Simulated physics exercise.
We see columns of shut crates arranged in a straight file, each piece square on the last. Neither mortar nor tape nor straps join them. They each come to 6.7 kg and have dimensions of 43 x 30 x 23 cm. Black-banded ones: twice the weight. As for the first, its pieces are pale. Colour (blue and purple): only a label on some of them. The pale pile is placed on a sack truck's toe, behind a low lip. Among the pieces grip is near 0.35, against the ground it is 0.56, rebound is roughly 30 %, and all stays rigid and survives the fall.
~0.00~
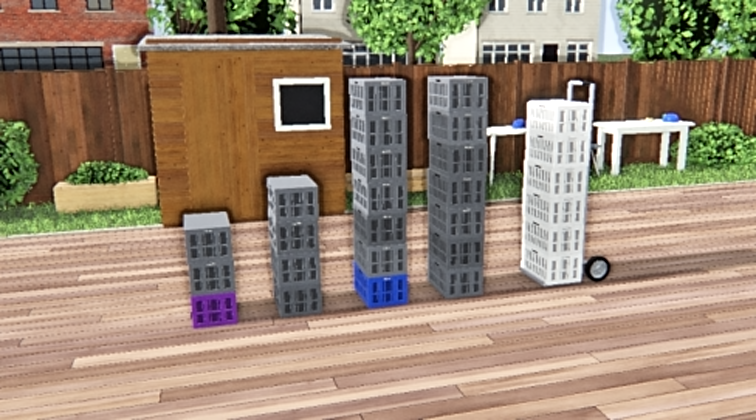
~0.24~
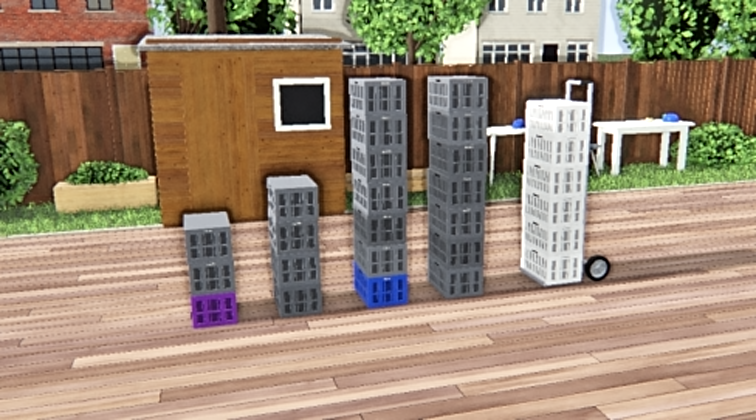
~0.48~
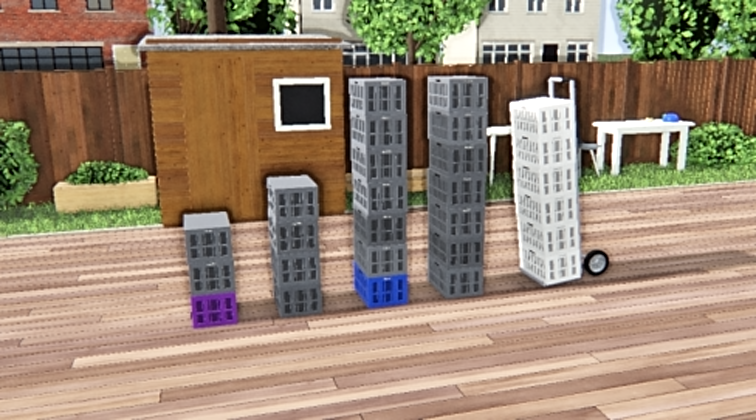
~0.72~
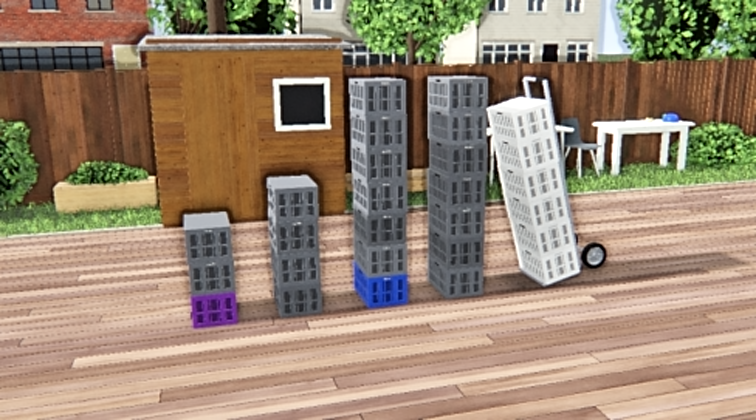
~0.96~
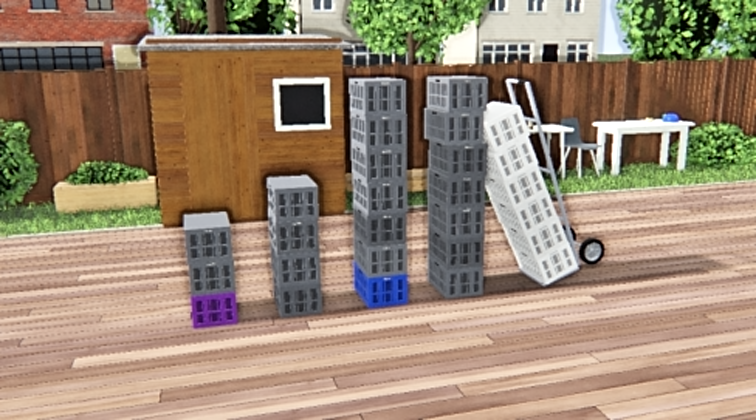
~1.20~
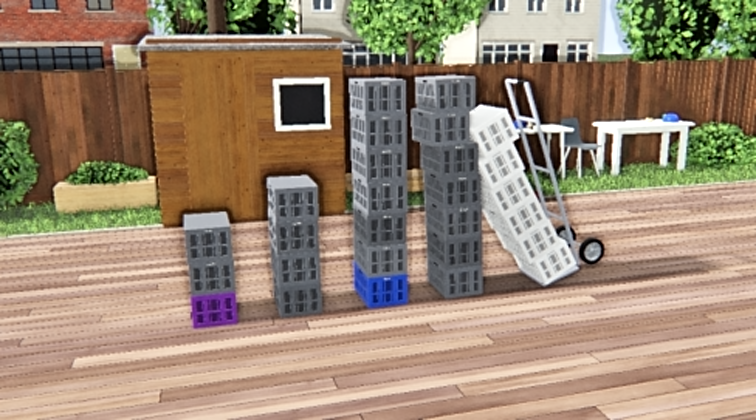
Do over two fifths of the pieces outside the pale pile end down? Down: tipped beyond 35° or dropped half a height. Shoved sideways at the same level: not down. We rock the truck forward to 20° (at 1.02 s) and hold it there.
Yes.
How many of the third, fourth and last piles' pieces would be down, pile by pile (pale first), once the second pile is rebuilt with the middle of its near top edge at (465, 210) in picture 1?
Third 0, fourth 0, last 0.
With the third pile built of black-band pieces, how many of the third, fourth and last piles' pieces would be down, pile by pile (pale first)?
Down at the end: Third pile 7, fourth pile 4, last pile 2.
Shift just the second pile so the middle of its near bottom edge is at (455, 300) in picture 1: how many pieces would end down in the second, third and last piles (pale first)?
The second pile ends with 7 down, the third with 7, the last with 2.
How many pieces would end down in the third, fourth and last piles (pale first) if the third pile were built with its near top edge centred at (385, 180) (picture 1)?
Third 4, fourth 4, last 2.
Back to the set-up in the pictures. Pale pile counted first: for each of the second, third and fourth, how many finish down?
Counting pieces, the second pile has 7, the third 7 and the fourth 4.
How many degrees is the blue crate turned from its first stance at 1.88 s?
I'd estimate close to 0°.
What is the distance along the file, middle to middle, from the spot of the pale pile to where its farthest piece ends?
120 cm.
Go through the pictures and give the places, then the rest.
In the first picture (each place is the centre of the face we see best), truck frame (590, 125) 0° forward; blue crate (388, 291); purple crate (214, 310); the others all in place.
In the second picture, truck frame 1° forward; blue crate (388, 291).
In the third picture, truck frame (574, 122) 6° forward, top of the pale pile leaning 6°; blue crate (388, 291); the others all in place.
In the fourth picture, truck frame (552, 120) 15° forward, top of the pale pile leaning 15°; blue crate (388, 291); the others all in place.
In the fifth picture, truck frame (538, 121) 20° forward, top of the pale pile leaning 24°; blue crate (388, 291); one has shifted.
In the sixth picture, truck frame (537, 122) 20° forward, top of the pale pile leaning 28°; blue crate (388, 291); purple crate (214, 310); 5 have shifted.
By 1.88 s, 6 of the pale pile down; none of the 21 other crates down, 13 disturbed.
By 2.46 s, 6 of the pale pile down; 9 of the 21 other crates down; blue crate tilted 34°.
By 3.14 s, 6 of the pale pile down; 20 of the 21 other crates down; blue crate tilted 48°; purple crate tilted 26°.
When it is over (4.9 s), 6 of the pale pile down; 21 of the 21 other crates down; blue crate tilted 48°; purple crate tilted 45°. That is 100 per cent. In pixels of the last frame, middles, blue crate near (362, 275), purple crate near (190, 292).
